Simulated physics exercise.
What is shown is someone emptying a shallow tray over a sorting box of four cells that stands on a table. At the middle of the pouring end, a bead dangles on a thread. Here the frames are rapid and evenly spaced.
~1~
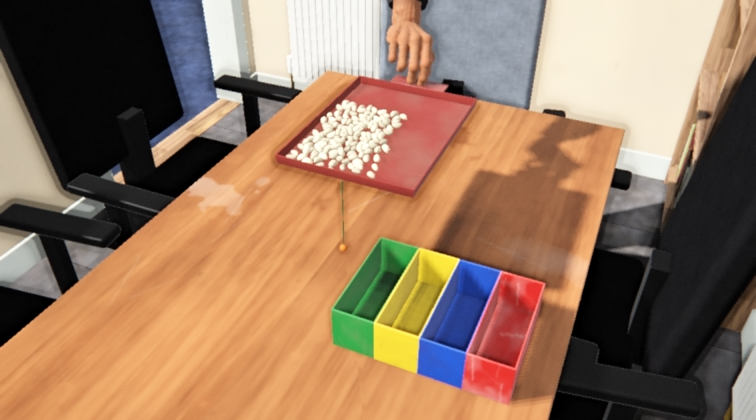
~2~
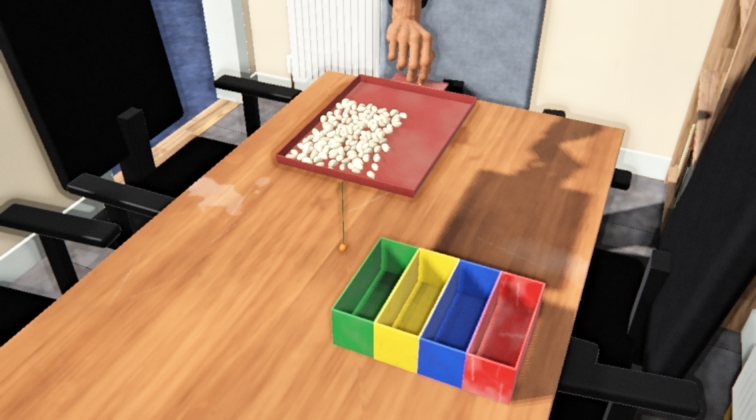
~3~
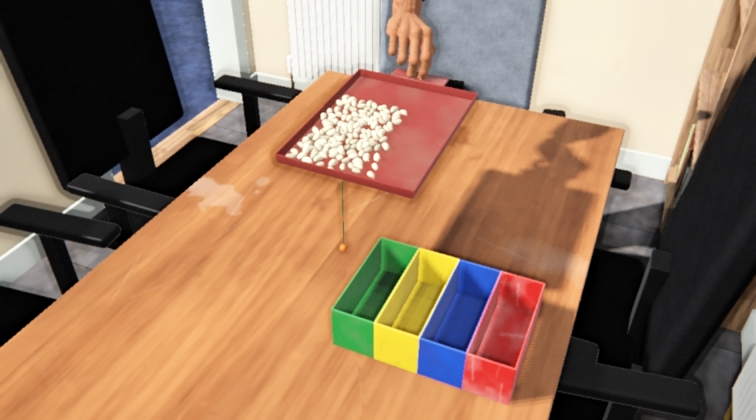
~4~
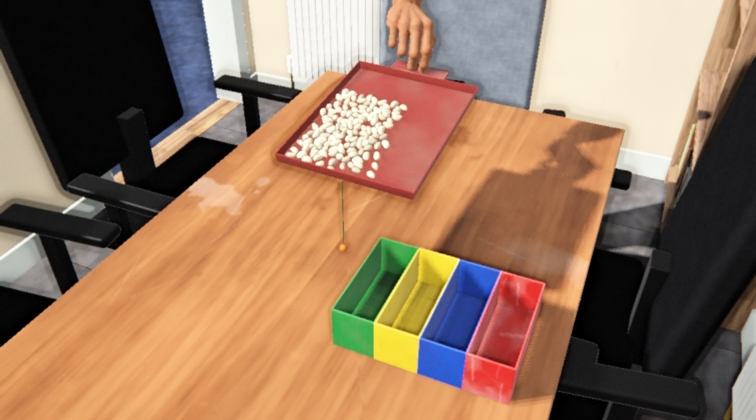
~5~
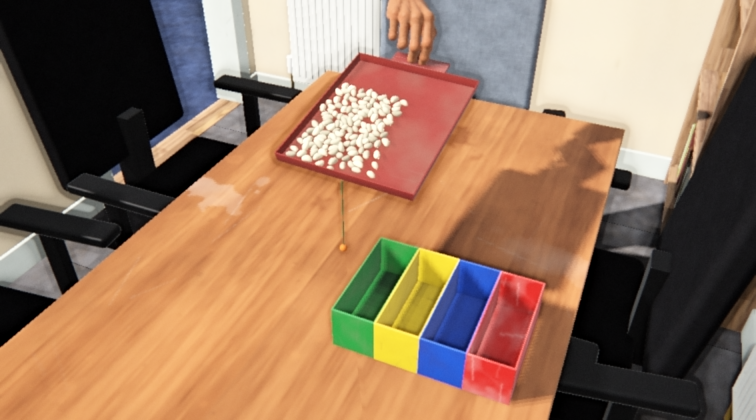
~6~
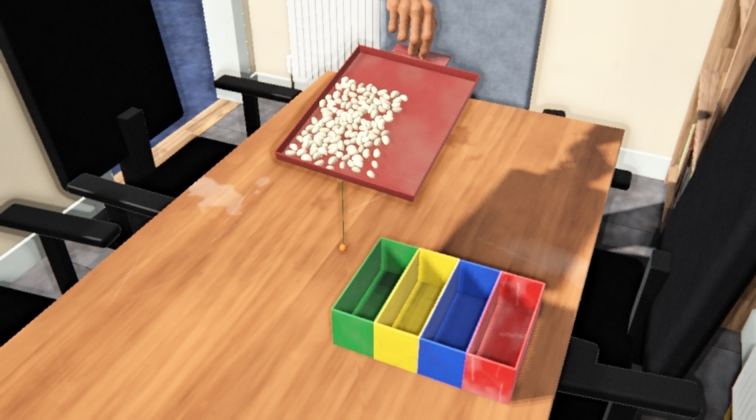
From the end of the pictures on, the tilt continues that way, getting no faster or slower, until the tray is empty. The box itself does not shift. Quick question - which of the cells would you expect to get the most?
I would expect the green cell to get the most.
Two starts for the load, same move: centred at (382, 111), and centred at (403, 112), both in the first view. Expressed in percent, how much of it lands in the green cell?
Around 40 in a hundred the first time, around 50 in a hundred the second.
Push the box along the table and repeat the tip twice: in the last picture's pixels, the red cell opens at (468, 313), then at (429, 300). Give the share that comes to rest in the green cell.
30 and 10 in a hundred.
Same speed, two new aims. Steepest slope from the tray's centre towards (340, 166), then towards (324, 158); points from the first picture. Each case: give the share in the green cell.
It comes to about 0 per cent the first time and about 0 per cent the second.
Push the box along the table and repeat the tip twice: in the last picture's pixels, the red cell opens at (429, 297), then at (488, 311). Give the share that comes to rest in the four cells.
You'd get about 100 per cent first and about 80 per cent second.
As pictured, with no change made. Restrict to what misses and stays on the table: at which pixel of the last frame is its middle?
Roughly pixel (315, 325).
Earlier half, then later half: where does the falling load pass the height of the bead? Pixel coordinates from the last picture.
The opening part goes through (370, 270); what follows goes through (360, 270).
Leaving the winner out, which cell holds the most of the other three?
Next in line is the yellow cell.
Just after the last frame, tray tipped steeply; almost all on the tray; just a few in the yellow cell; just a few in the green cell; just a few falling or outside the box.
A moment on, tray tipped right over; almost all on the tray; just a few in the yellow cell; just a few in the green cell; about a tenth falling or outside the box.
Further on, tray tipped past a quarter turn; roughly half in the green cell; about a tenth in the yellow cell; roughly a third falling or outside the box.
When it is over, tray tipped past a quarter turn; roughly half in the green cell; about a tenth in the yellow cell; not one in the red cell; not one in the blue cell; roughly a third outside the box.
